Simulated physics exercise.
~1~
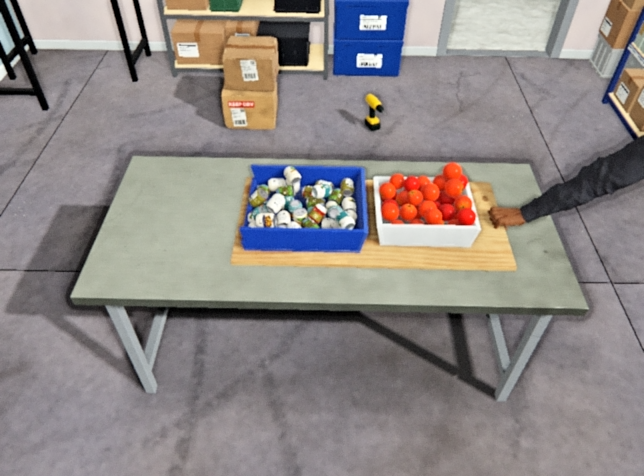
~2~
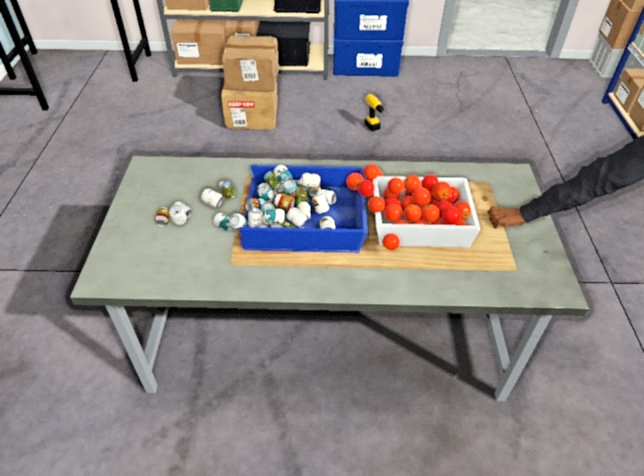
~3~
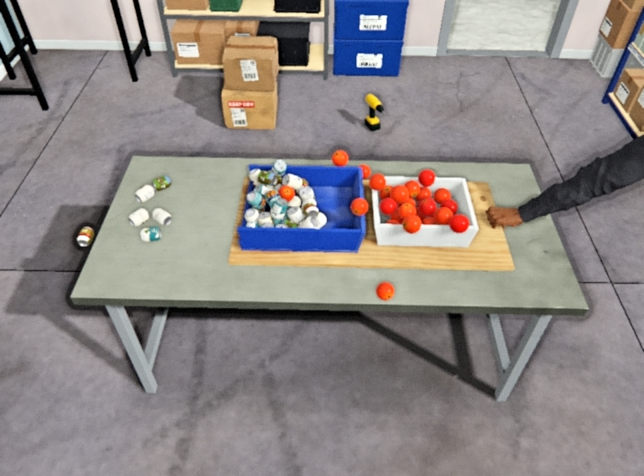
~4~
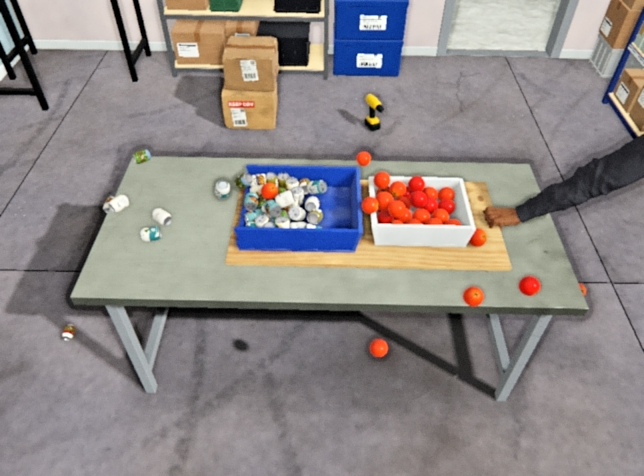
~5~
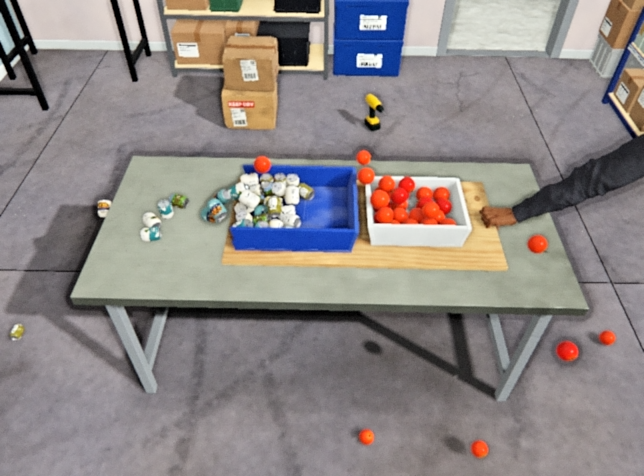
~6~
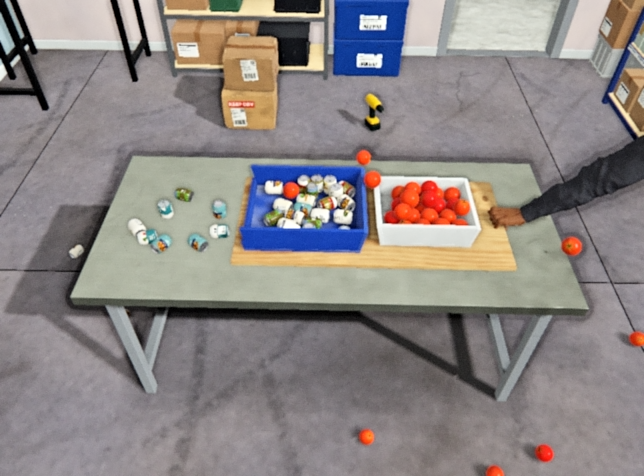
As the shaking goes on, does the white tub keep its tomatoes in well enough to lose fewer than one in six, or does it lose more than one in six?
The white tub loses more than one in six of its tomatoes. Some end up on the floor, and others lie outside the tub, including one in the blue tub.
